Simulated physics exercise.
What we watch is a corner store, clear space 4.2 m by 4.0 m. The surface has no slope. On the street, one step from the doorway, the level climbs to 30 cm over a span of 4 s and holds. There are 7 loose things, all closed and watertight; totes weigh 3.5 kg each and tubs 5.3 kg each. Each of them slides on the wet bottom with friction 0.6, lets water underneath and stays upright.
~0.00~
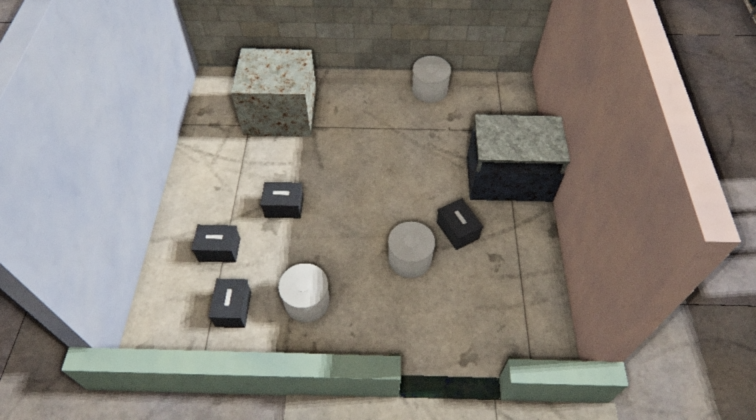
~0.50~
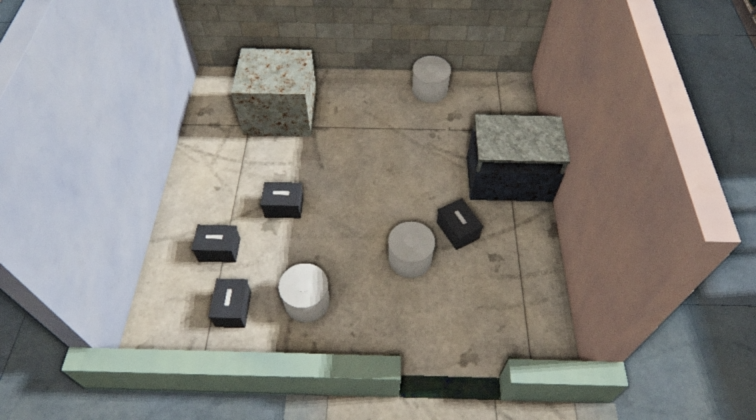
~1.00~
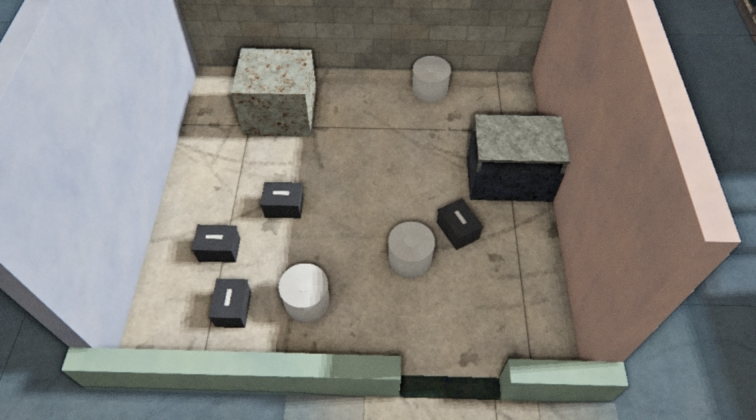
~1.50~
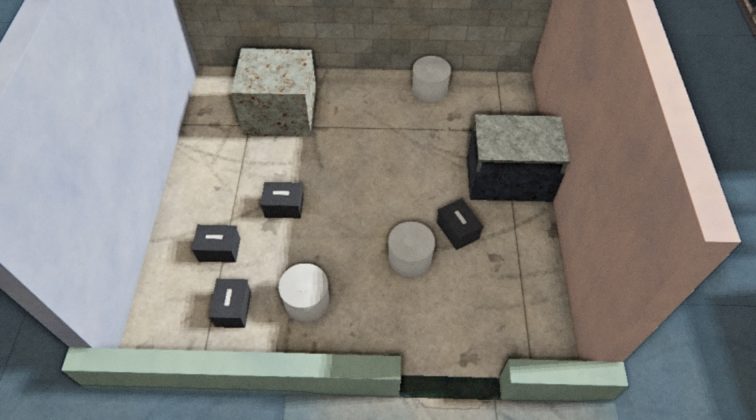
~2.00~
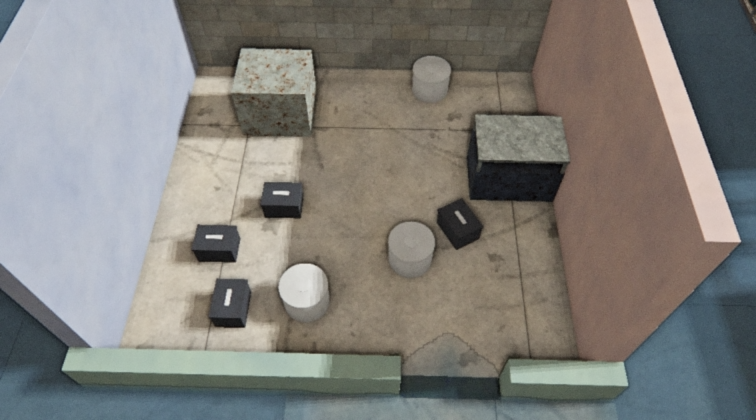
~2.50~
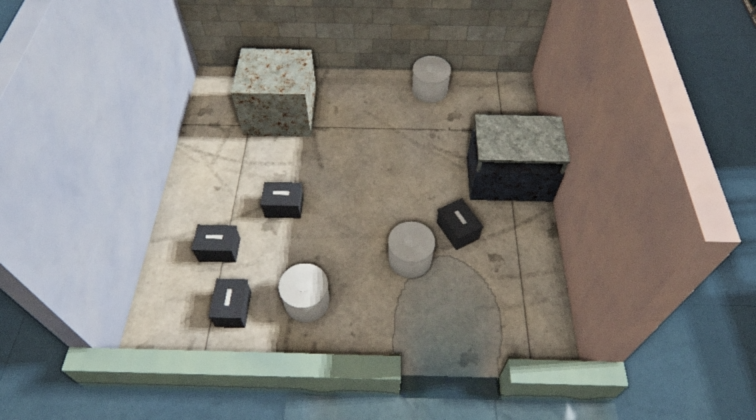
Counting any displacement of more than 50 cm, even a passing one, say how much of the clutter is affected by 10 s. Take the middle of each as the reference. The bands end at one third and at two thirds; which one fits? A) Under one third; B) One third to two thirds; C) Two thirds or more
Answer: B.
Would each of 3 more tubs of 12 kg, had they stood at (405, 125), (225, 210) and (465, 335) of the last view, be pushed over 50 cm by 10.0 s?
The three, in order: Larger, smaller shift, larger.
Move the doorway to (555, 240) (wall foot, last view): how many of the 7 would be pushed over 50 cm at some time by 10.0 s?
6.
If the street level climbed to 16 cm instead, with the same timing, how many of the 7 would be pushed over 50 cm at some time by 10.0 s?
The count would be 2.
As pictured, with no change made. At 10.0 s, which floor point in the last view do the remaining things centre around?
I'd say about (316, 211) in the last view.
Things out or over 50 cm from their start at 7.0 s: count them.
I make it 4 by then.
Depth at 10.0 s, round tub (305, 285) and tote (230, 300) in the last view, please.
Roughly 2 and 4 cm.
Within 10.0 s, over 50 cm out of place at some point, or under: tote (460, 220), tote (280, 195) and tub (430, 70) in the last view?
In turn: Above the mark, above the mark, above the mark.
After 3.5 s 0 of 7 are over 50 cm from their spots; 0 afloat.
After 4.5 s 1 of 7 are over 50 cm from their spots; 1 afloat.
After 7.0 s 4 of 7 are over 50 cm from their spots; 4 afloat.
After 10.0 s 3 of 7 are over 50 cm from their spots, and 4 have been at some point; 6 afloat.
